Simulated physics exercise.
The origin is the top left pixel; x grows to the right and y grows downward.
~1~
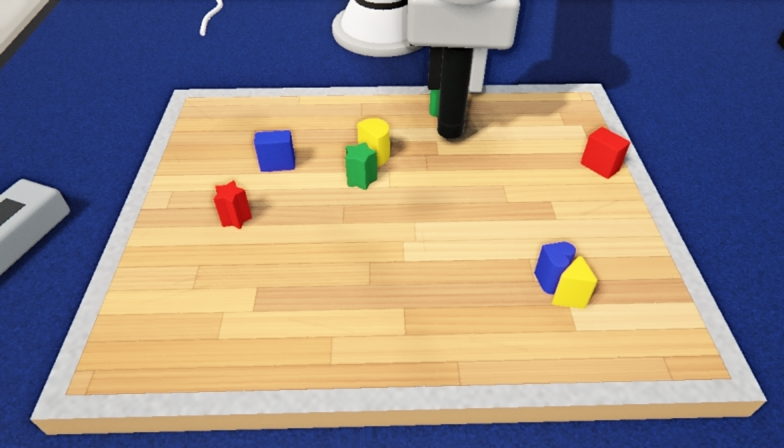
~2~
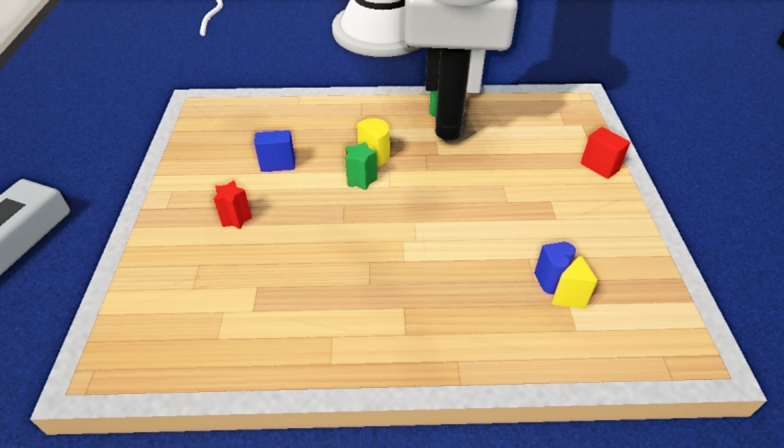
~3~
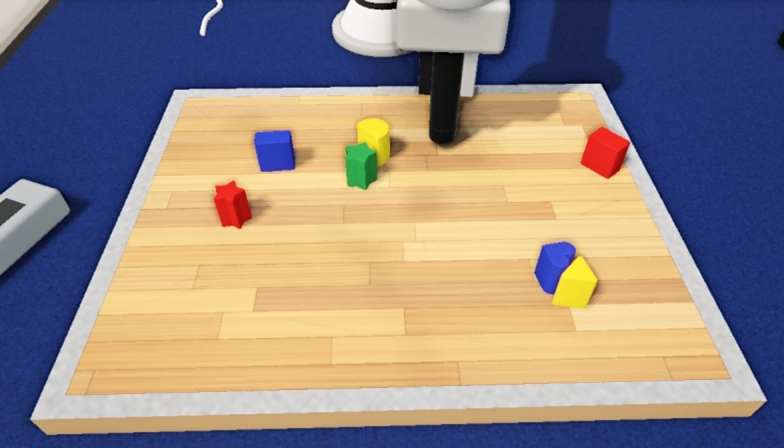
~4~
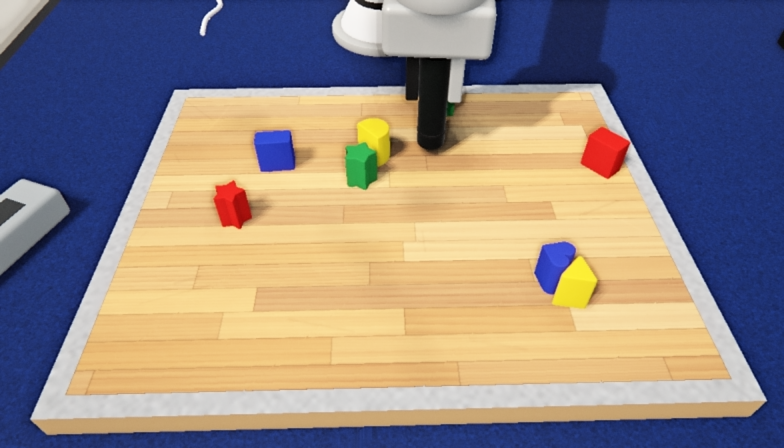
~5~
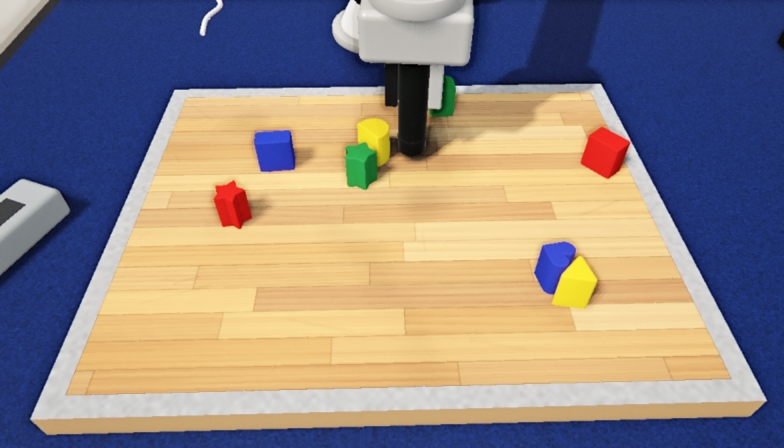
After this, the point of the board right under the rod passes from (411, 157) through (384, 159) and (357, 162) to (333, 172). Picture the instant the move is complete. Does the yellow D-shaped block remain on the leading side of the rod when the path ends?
In short: No.
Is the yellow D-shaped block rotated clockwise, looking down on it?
In short: Yes.
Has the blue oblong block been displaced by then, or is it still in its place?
It sits in its place.
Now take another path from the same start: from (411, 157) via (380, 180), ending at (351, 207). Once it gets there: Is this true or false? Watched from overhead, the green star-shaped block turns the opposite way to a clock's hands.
Answer: False.
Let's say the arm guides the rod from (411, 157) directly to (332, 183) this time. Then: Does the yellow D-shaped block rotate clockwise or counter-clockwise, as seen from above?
I'd predict that, seen from above, the yellow D-shaped block rotates clockwise.
On the path given first. Halfway along, rod at (370, 152); yellow D-shaped block at (346, 123), turned 45° clockwise.
At the end, rod at (332, 164); blue oblong block unmoved; green star-shaped block at (347, 157), turned 90° anticlockwise; yellow D-shaped block at (334, 122), turned 85° clockwise.
